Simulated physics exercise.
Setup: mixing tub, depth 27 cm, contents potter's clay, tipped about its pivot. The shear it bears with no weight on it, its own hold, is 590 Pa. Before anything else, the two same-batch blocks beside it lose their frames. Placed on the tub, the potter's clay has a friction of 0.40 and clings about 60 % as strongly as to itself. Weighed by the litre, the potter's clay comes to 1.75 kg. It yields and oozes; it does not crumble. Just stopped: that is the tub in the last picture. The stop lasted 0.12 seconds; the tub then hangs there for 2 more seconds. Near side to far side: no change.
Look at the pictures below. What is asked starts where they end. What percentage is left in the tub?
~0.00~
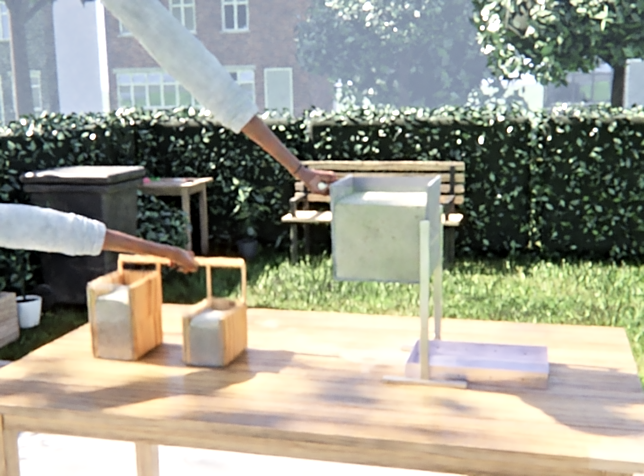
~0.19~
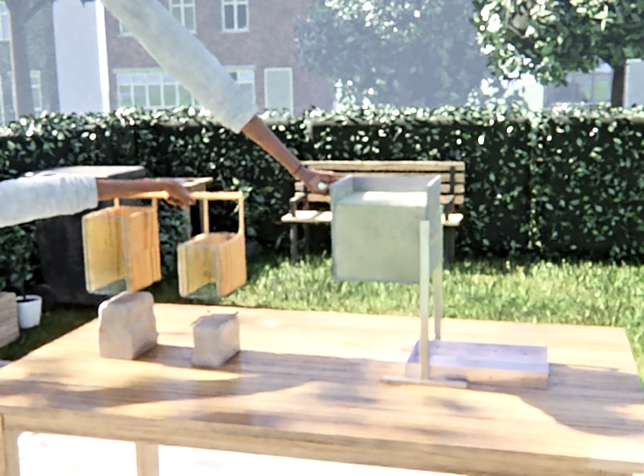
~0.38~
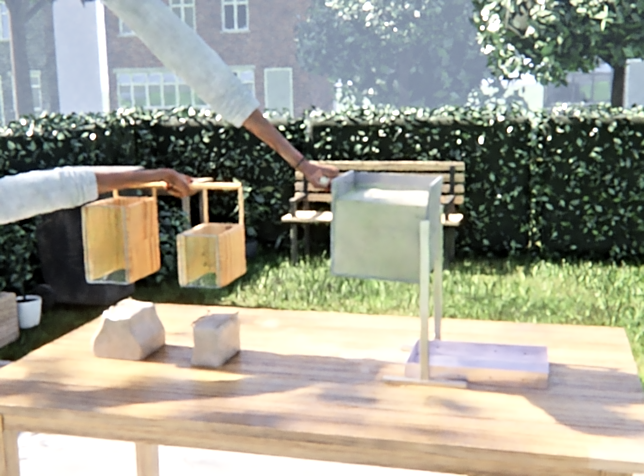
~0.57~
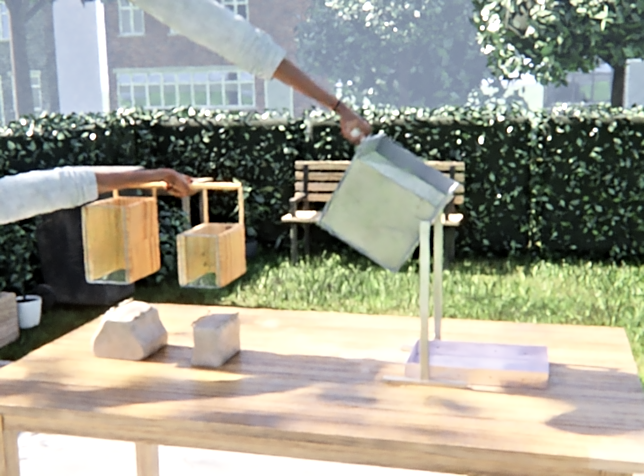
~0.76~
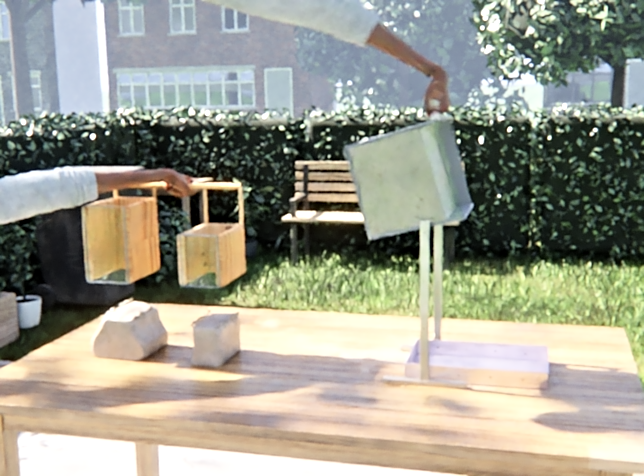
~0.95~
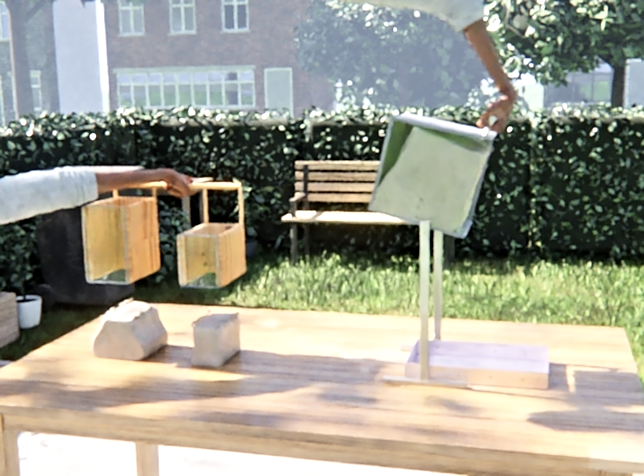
About 31 %.
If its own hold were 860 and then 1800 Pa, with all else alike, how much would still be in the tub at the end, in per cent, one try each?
Expect about 35 in a hundred, then about 25 in a hundred.
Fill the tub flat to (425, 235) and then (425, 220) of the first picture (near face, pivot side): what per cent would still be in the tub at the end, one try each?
Respectively 50 percent and 40 percent.
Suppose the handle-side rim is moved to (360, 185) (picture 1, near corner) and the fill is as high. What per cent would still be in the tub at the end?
Near 50 per cent.
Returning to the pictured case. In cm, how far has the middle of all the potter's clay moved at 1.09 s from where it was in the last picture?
It has moved around 10 centimetres.
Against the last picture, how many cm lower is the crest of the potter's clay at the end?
Roughly 17 cm.
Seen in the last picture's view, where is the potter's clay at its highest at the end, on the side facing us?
Looking at the last picture, I'd put it at about (381, 190).
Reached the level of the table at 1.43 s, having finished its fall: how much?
I'd say close to 60 per cent of it.
After 1.09 s, the tub is at 104 degrees and holds 65 %.
After 1.26 s, the tub is at 104 degrees and holds 35 %.
After 1.43 s, the tub is at 104 degrees and holds 31 %.
After 1.60 s, the tub is at 104 degrees and holds 31 %.
After 2.95 s, at the end, the tub is at 104 degrees and holds 31 %.
